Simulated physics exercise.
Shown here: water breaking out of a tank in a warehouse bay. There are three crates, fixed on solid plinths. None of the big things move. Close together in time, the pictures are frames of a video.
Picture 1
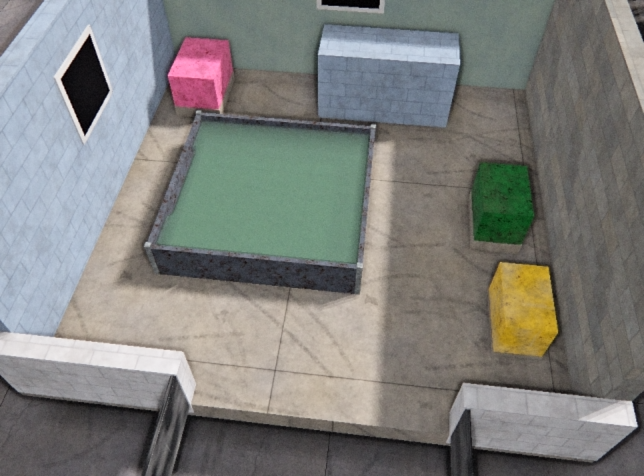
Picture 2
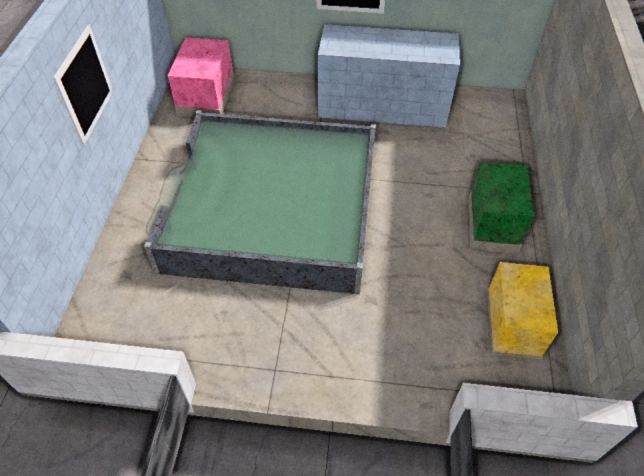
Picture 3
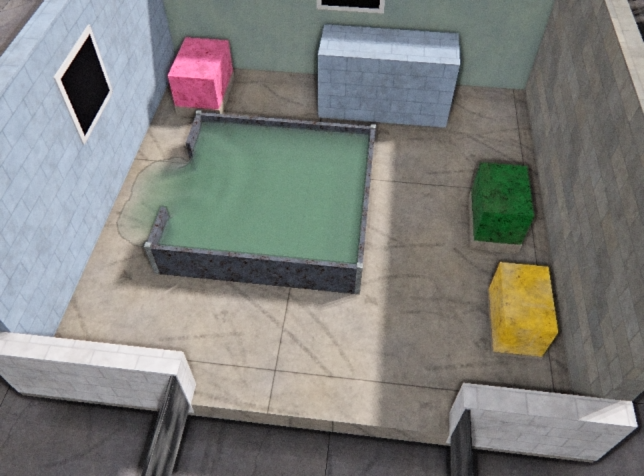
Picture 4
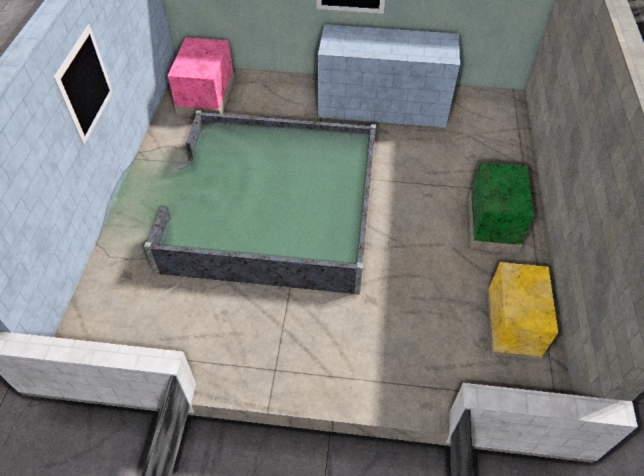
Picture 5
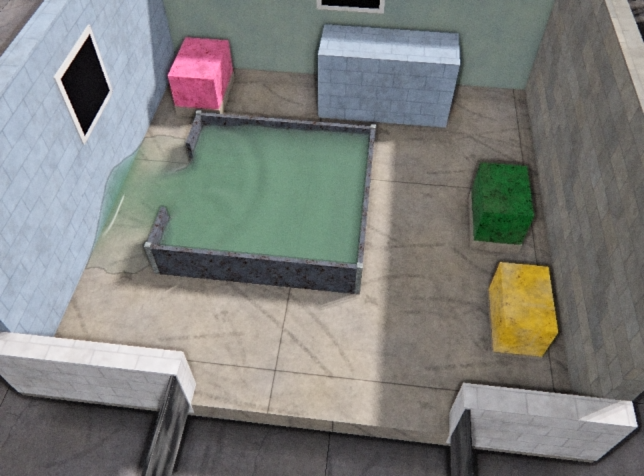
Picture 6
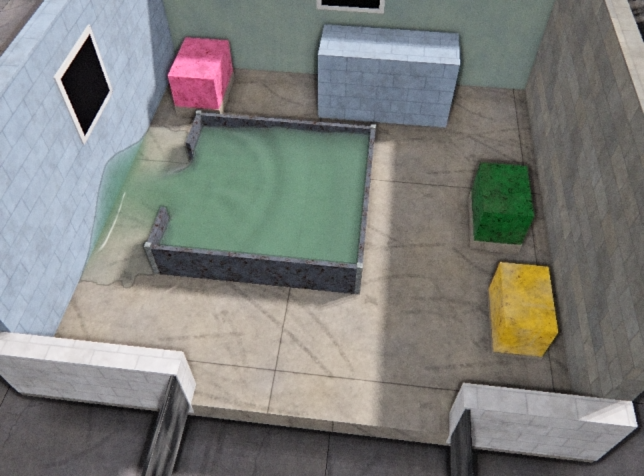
Green water sits still in a low, dark-walled tank inside a walled bay with pink, green and yellow blocks around it. A gap opens in the tank's left side, and the water pours out across the floor, reaches the blue wall and spreads along its base toward the viewer.
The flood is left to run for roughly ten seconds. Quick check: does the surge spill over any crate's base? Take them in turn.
The green crate ends up clear of the water; the yellow crate ends up with water on it; the pink crate ends up with water on it.
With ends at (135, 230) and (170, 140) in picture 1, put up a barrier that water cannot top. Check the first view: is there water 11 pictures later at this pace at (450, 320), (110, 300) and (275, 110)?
The first point comes out unwetted, the next inundated, the last inundated.
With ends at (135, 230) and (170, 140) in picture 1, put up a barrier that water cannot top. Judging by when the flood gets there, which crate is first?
First is the pink one.
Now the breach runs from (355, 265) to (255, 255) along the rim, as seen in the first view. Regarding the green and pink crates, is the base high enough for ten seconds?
Observed: Green stays clear; pink stays clear.
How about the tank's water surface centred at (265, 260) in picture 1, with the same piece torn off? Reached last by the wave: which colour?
That would be the crate marked green.
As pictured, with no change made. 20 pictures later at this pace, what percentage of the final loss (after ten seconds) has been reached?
I'd estimate close to 10 per cent.
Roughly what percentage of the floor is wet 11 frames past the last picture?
Around 30 percent.
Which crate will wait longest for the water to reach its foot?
Answer: The crate marked green.
A moment on, water covers 15 % of the floor; the green crate not reached, the yellow crate not reached, the pink crate water round its plinth.
Next, water covers 30 % of the floor; the green crate not reached, the yellow crate not reached, the pink crate water round its plinth.
Then, water covers 55 % of the floor; the green crate not reached, the yellow crate not reached, the pink crate water round its plinth.
Later, water covers 85 % of the floor; the green crate water round its plinth, the yellow crate water round its plinth, the pink crate water round its plinth.
In the end, water covers 100 % of the floor; the green crate stayed above the water, the yellow crate was topped, the pink crate was topped.
